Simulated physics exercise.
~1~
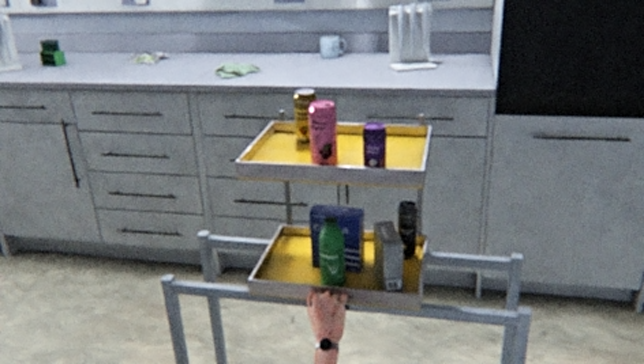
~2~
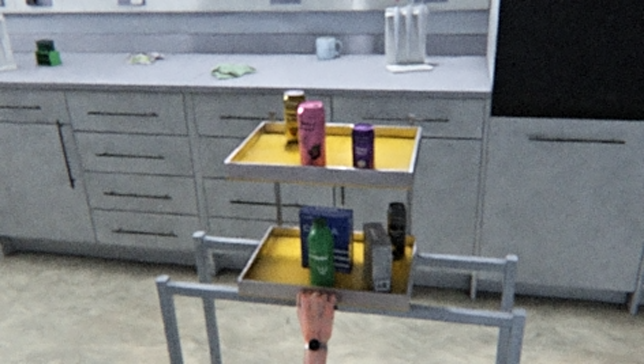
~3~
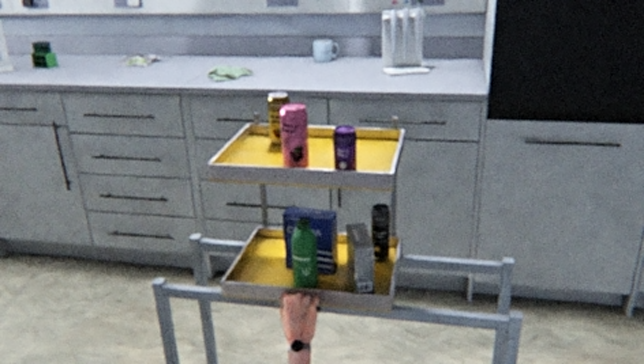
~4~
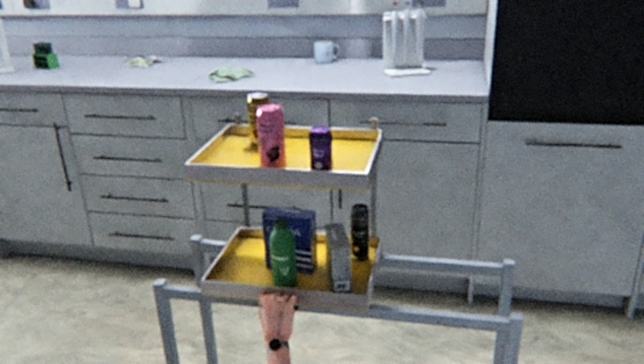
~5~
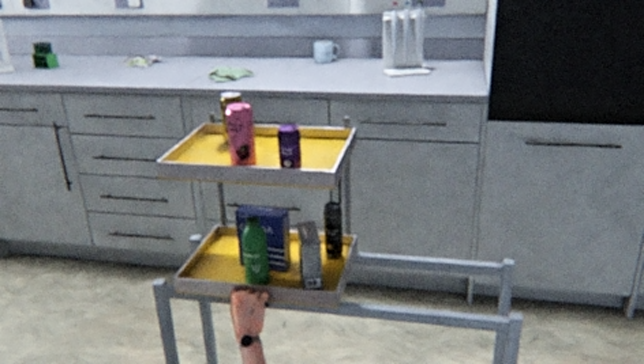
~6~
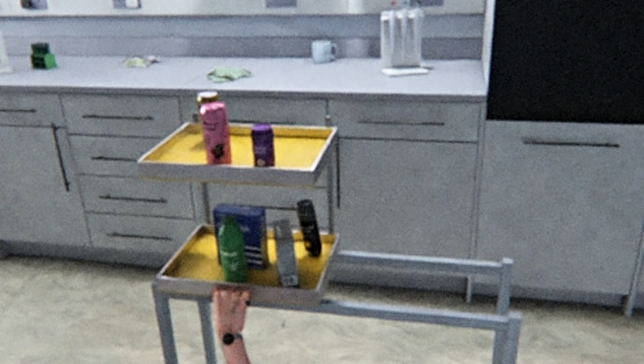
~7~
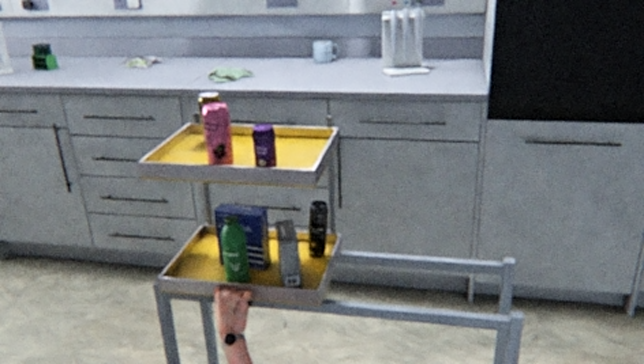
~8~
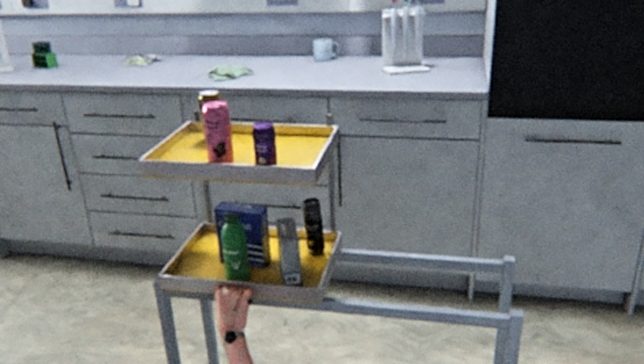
To begin with, a hand with a dark watch band holds the front of a two-level yellow tray unit on a grey frame, in front of kitchen cabinets. A pink can, a purple can and a yellow can stand on the upper level, with a green bottle, a blue packet, a grey packet and a black can below. The unit slides steadily left along the frame, carrying everything upright. As it reaches the left end, the black can leans over, then rocks back upright. The unit stays there, the hand still on it and all the items standing.
